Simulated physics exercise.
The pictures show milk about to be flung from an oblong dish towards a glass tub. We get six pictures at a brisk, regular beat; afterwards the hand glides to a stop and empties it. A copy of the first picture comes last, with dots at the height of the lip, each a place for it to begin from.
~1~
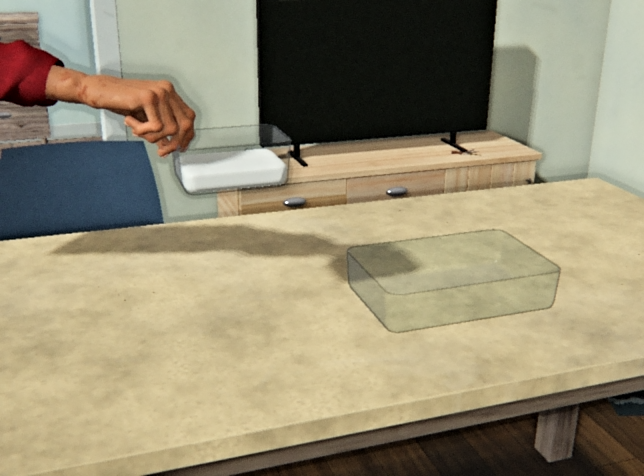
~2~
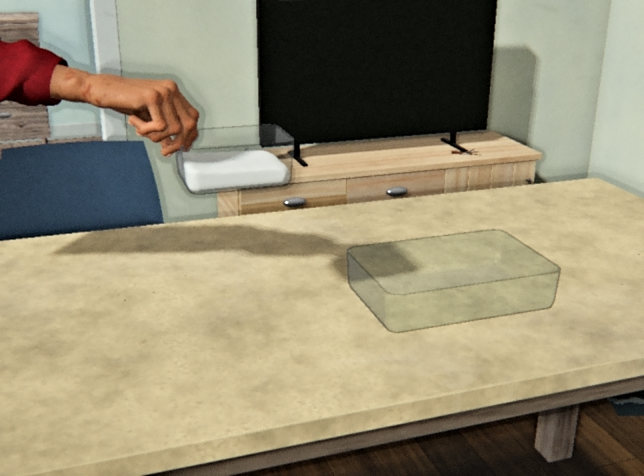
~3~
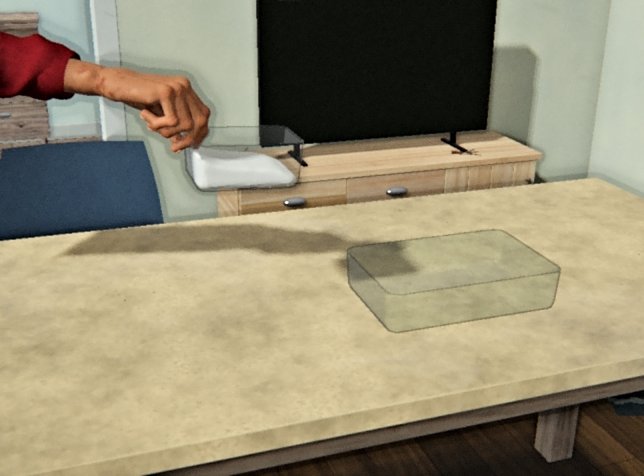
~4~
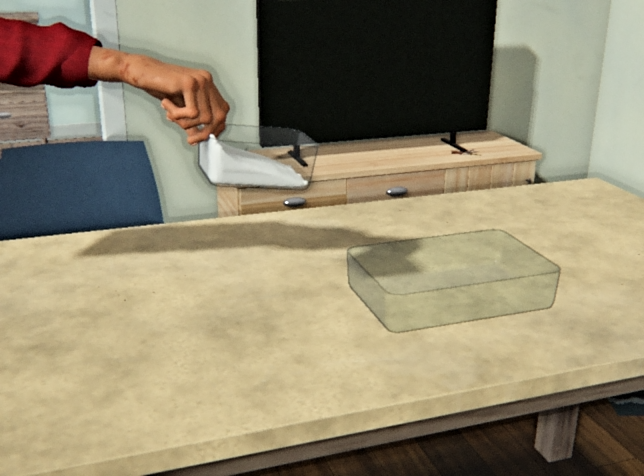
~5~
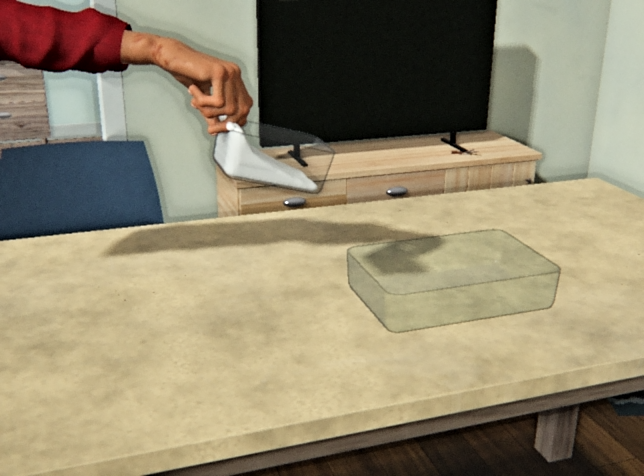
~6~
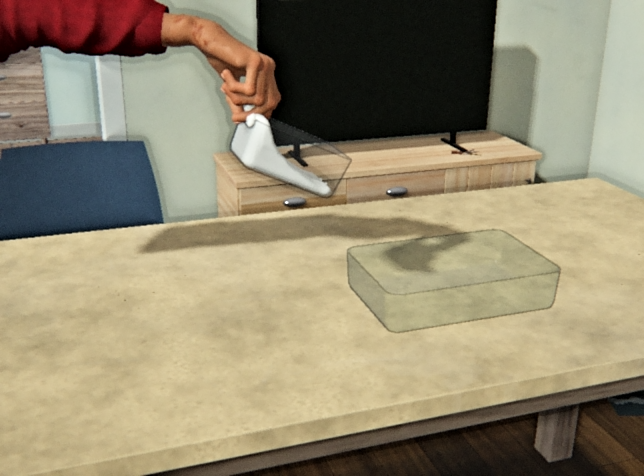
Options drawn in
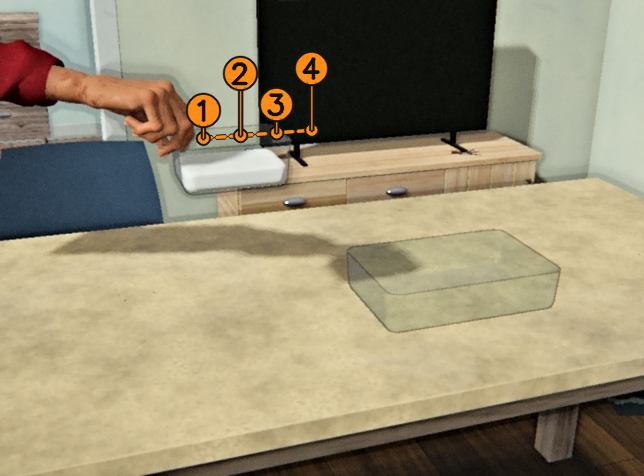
In a room with a dark television on a wooden cabinet, a red-sleeved hand holds a clear oblong dish of white milk, level, to the left of an empty glass tub on a table. The hand moves right, tilting the dish steadily more, and the milk slides toward its lower right end.
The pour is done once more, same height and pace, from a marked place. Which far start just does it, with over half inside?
Use place 2.
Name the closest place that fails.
That would be 1.
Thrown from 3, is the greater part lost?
No.
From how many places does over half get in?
Three of them.
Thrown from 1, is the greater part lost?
Yes.
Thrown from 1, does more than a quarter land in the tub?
Yes, it does.
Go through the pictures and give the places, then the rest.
Upright, lip at (281, 132); tub from (385, 332) to (552, 305); nothing has left yet, in the first frame.
Upright, lip at (284, 132); nothing has left yet, in the second frame.
Tipped about 3°, lip at (293, 134); nothing has left yet, in the third frame.
Tipped about 8°, lip at (308, 138); nothing has left yet, in the fourth frame.
Tipped about 16°, lip at (325, 143); milk is over the rim, down to (234, 123), in the fifth frame.
Tipped about 26°, lip at (341, 151); milk is over the rim, down to (245, 120), in the sixth frame.
In orange, 1 at (203, 138); 2 at (240, 135); 3 at (276, 132); 4 at (311, 130).
With 1, about 33 % lands in the tub, 59 % falls short and 9 % goes beside or beyond.
With 2, about 71 % lands in the tub, 19 % falls short and 10 % goes beside or beyond.
With 3, about 79 % lands in the tub, 10 % falls short and 11 % goes beside or beyond.
With 4, about 84 % lands in the tub, 6 % falls short and 10 % goes beside or beyond.
